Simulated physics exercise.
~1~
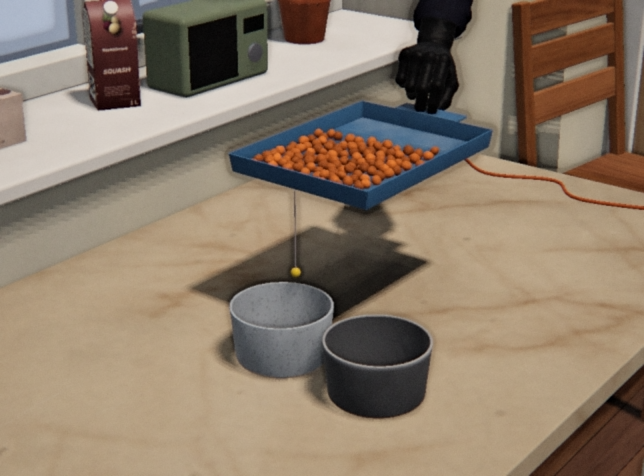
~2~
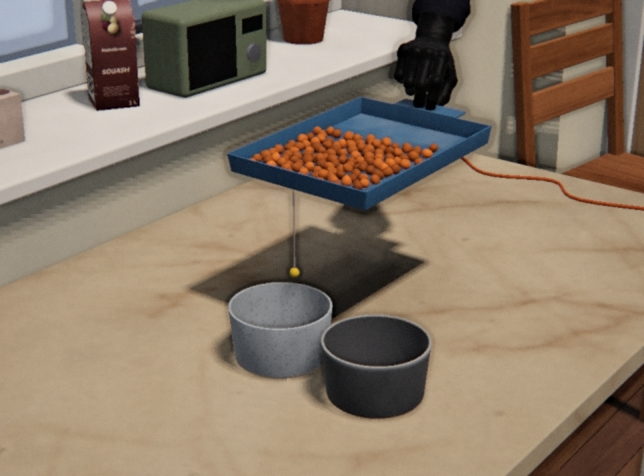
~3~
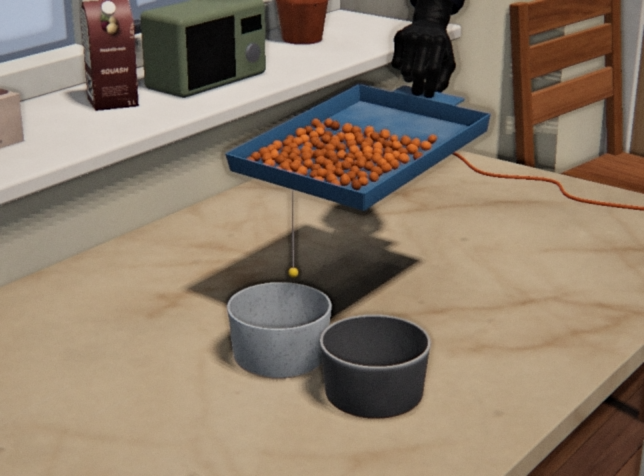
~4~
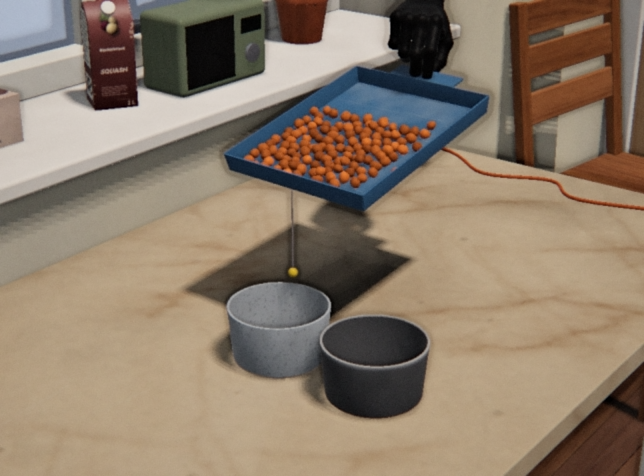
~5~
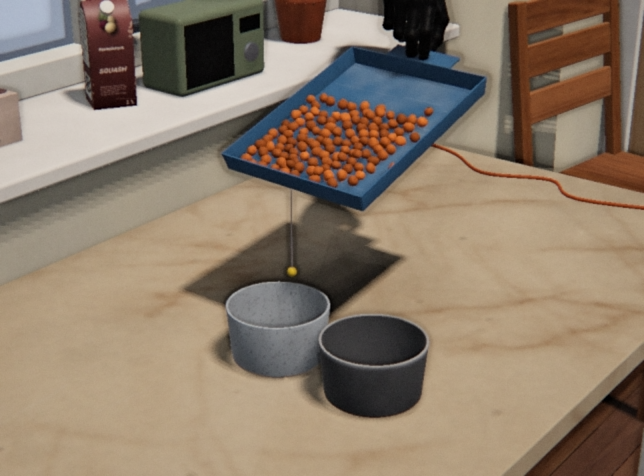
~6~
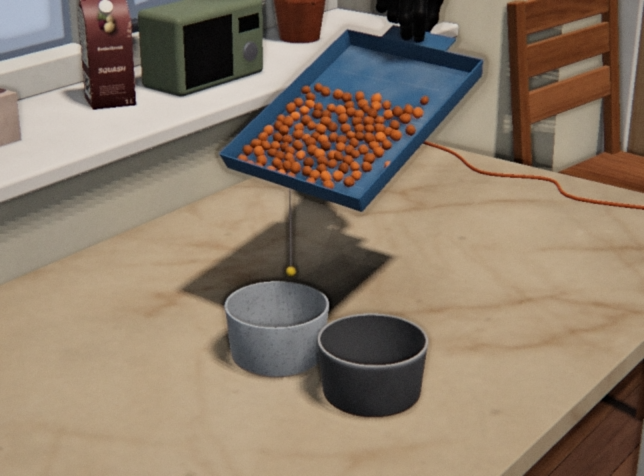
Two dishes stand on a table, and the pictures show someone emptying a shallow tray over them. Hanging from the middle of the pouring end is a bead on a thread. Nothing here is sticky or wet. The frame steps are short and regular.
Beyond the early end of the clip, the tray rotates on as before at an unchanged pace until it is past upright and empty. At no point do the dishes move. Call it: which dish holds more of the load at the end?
The left one holds more.
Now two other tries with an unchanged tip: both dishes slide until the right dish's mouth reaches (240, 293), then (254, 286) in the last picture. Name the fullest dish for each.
The dish to the right at the first, the dish to the right at the second.
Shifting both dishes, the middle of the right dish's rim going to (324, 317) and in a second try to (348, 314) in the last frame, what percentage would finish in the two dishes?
Near 80 and 50 percent respectively.
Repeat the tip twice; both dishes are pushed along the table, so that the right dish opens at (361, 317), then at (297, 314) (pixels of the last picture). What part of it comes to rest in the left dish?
20 % and 20 %.
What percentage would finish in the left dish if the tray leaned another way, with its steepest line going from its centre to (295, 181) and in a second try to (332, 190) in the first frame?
Lab note: Try 1 = 40 %, try 2 = 50 %.
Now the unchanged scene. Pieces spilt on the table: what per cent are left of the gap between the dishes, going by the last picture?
I'd put it at around 80 per cent.
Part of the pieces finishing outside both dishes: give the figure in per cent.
It works out to close to 30 per cent.
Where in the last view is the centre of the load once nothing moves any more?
Roughly at pixel (275, 352).
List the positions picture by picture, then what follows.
Corners of the pouring end at (232, 153) and (367, 190), level; middle of the load at (334, 161), coated peanuts; left dish at (249, 345); right dish at (345, 384); bead on its thread at (296, 272), in the first picture.
Corners of the pouring end at (231, 153) and (365, 191), level; middle of the load at (332, 160), in the second picture.
Corners of the pouring end at (229, 153) and (363, 192), tipped barely, level across its low end; middle of the load at (331, 156), in the third picture.
Corners of the pouring end at (227, 153) and (362, 193), tipped a little, level across its low end; middle of the load at (330, 149), in the fourth picture.
Corners of the pouring end at (225, 153) and (360, 195), tipped clearly, level across its low end; middle of the load at (327, 143), in the fifth picture.
Corners of the pouring end at (223, 153) and (358, 196), tipped clearly, level across its low end; middle of the load at (323, 140), about a third on the move; left dish at (244, 345); right dish at (340, 383), in the sixth picture.
Soon after the last picture, tray tipped steeply; all on the tray.
A little later, tray tipped past a quarter turn; nearly all on the tray; a stray few in the left dish.
Later still, tray tipped past a quarter turn; a small part in the right dish; about two thirds in the left dish; about a third outside both.
At rest, tray tipped past a quarter turn; a small part in the right dish; about two thirds in the left dish; about a third outside both.
